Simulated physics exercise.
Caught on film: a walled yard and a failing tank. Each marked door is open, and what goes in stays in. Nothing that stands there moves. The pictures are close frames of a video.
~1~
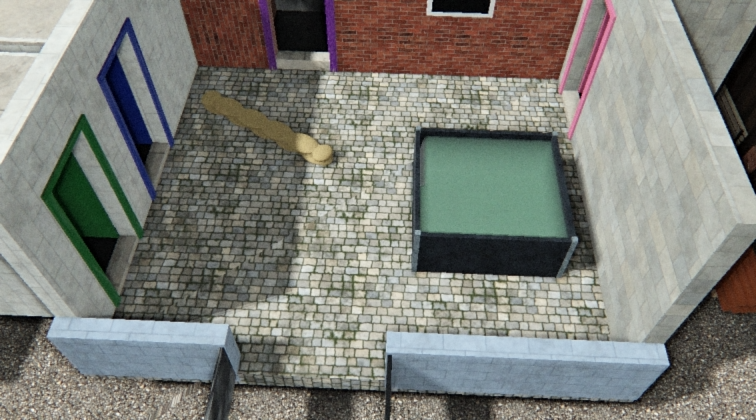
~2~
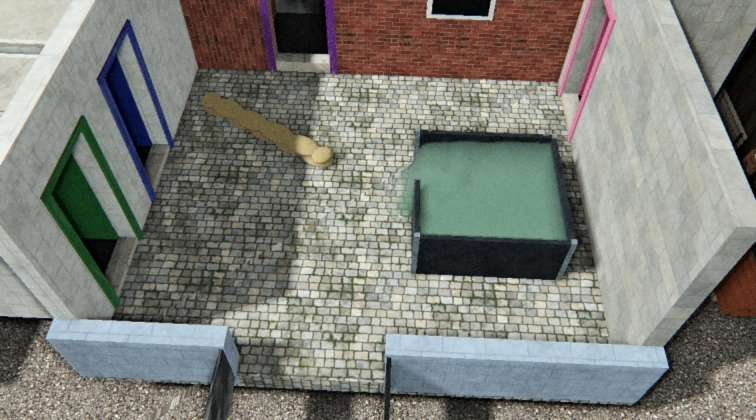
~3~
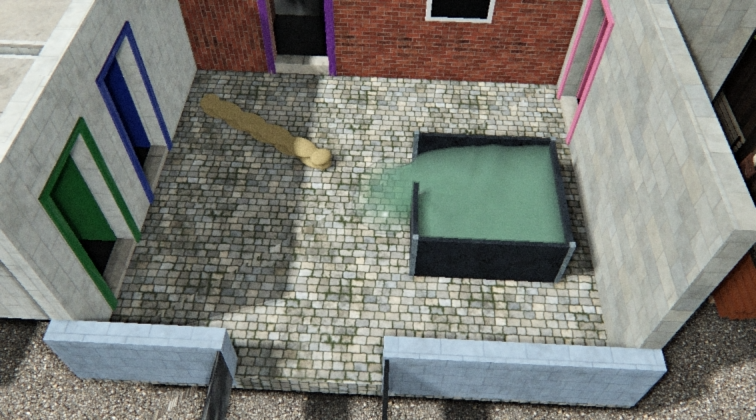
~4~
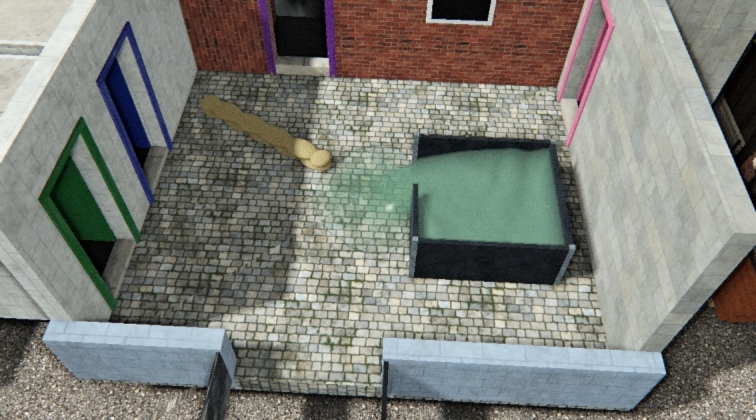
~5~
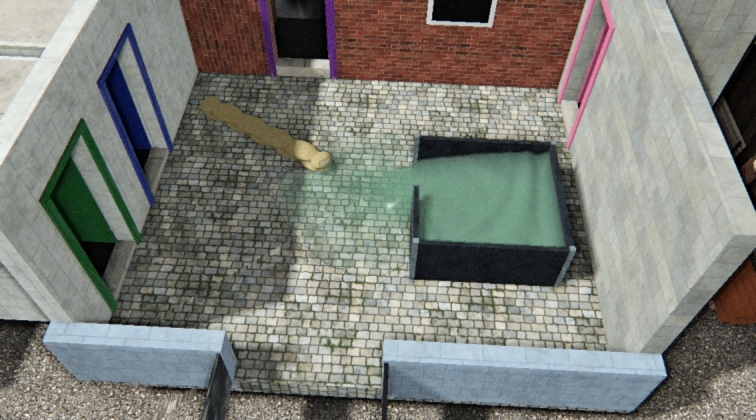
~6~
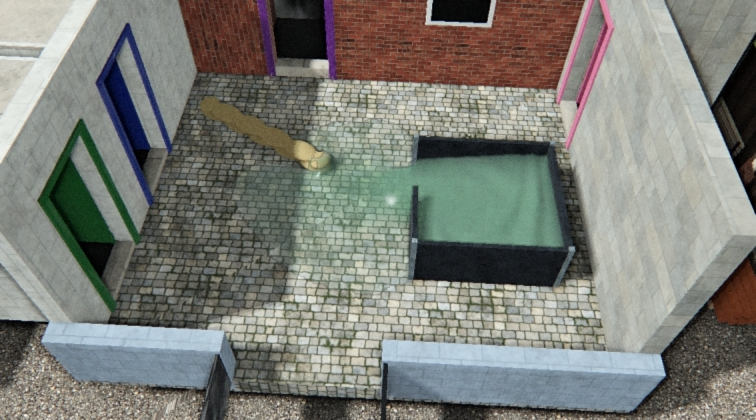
Green water pours from the left side of a dark tank and spreads leftward across cobblestones.
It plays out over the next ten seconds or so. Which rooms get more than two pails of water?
One by one: The green door takes more than that; the purple door stays under that; the blue door takes more than that; the pink door stays under that.
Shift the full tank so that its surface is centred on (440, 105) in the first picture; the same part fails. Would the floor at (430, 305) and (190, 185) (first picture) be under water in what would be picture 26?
In turn: Dry, wet.
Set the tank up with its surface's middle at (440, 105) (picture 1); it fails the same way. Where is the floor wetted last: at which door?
That is the pink-painted one.
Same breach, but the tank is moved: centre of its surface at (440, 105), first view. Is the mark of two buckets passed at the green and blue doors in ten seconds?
My reading: Green takes less; blue is under.
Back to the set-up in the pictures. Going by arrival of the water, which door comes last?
The door marked pink.
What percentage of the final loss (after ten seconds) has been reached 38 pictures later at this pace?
I make it 45 per cent.
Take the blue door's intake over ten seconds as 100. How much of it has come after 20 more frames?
About 85 per cent.
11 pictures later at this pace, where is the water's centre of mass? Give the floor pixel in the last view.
Near (370, 203).
A moment on, water covers 40 % of the floor; the green door not reached, the purple door not reached, the blue door under two buckets in, the pink door not reached.
Next, water covers 55 % of the floor; the green door under two buckets in, the purple door wet at the sill, nothing in, the blue door over two buckets in, the pink door not reached.
Then, water covers 55 % of the floor; the green door over two buckets in, the purple door under two buckets in, the blue door over two buckets in, the pink door not reached.
Later, water covers 75 % of the floor; the green door far over two buckets in, the purple door under two buckets in, the blue door far over two buckets in, the pink door not reached.
In the end, water covers 90 % of the floor; the green door far over two buckets in, the purple door under two buckets in, the blue door far over two buckets in, the pink door wet at the sill, nothing in.
